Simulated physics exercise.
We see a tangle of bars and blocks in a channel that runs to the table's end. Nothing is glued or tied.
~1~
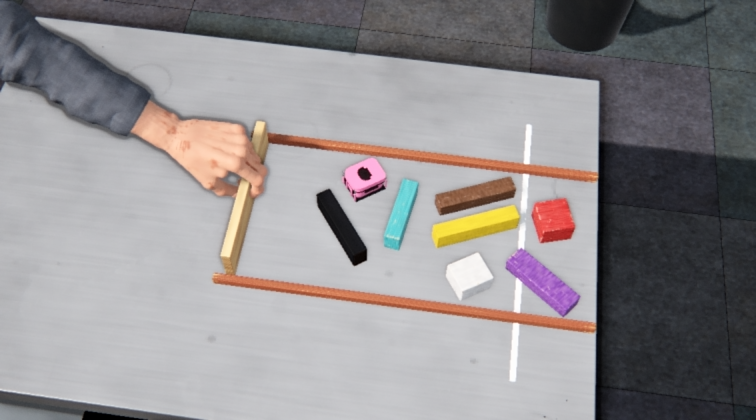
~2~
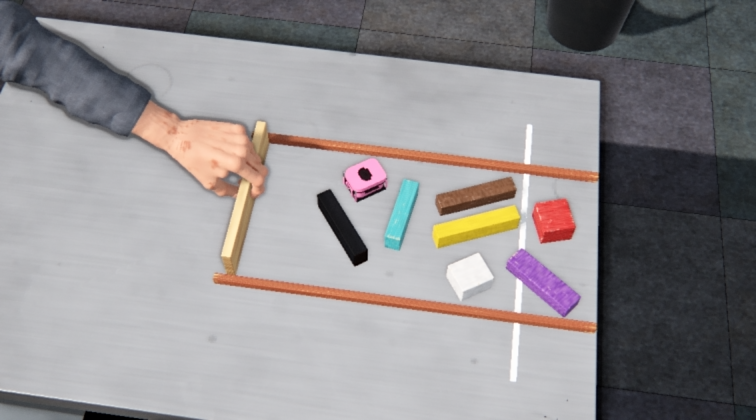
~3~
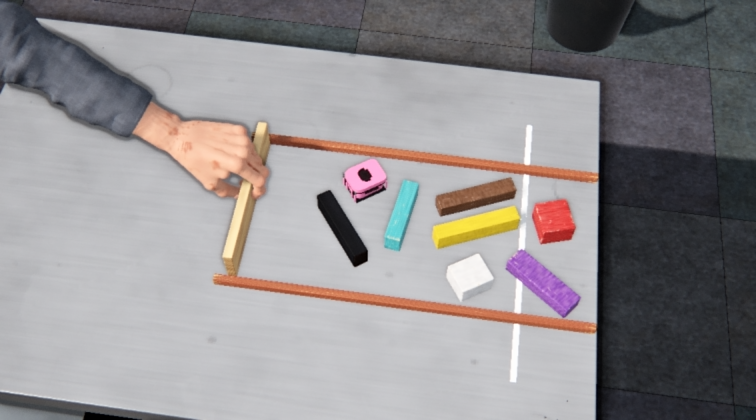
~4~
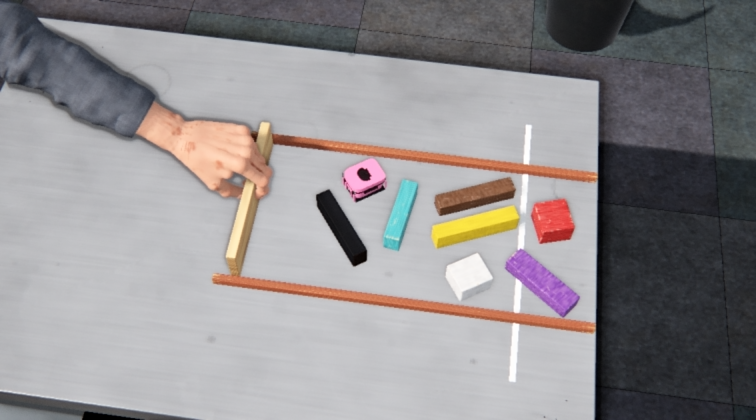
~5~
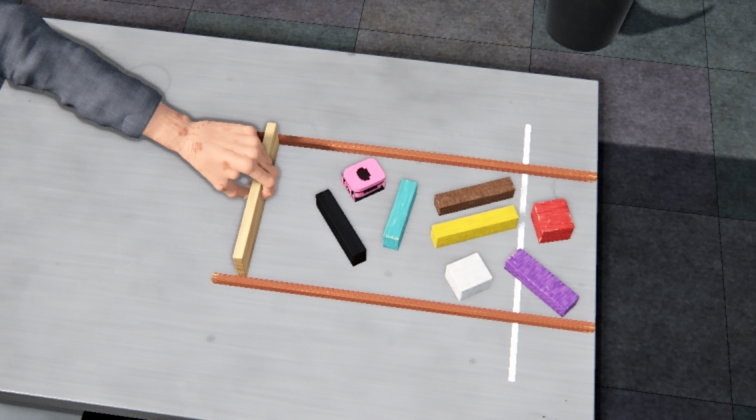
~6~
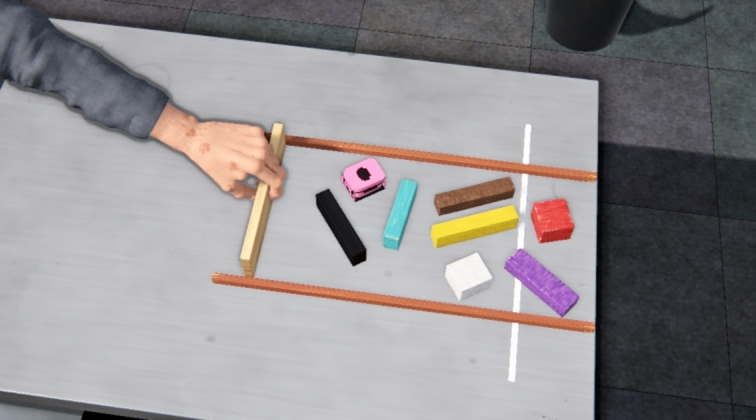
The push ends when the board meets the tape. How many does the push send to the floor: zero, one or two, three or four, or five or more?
The number that fall off is one or two.
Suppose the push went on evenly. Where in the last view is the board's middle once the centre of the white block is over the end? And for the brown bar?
Its middle is around (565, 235) and around (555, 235).
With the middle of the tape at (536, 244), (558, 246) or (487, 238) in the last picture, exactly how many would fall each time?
Down on the floor: 2, 4 and 0.
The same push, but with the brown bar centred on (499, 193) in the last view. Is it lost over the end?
It remains up.
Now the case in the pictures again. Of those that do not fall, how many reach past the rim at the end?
The number is 2.
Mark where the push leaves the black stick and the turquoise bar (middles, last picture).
Near (529, 253) and (546, 234).
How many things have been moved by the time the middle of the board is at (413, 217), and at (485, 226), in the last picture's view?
The counts are 5 and 8.
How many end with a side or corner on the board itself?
In contact: 2.
Soon after, none off yet; red block at rest near (552, 221); purple bar at rest near (541, 282); yellow bar at rest near (475, 227).
After that, none off yet; red block at rest near (553, 221); purple bar at rest near (541, 282); yellow bar displaced a little near (493, 228).
And then, none off yet; red block displaced about its own width near (578, 223); purple bar displaced a little near (564, 290); yellow bar displaced about its own width near (535, 245).
In the end, the number that fall off is one or two; gone, purple bar and red block.
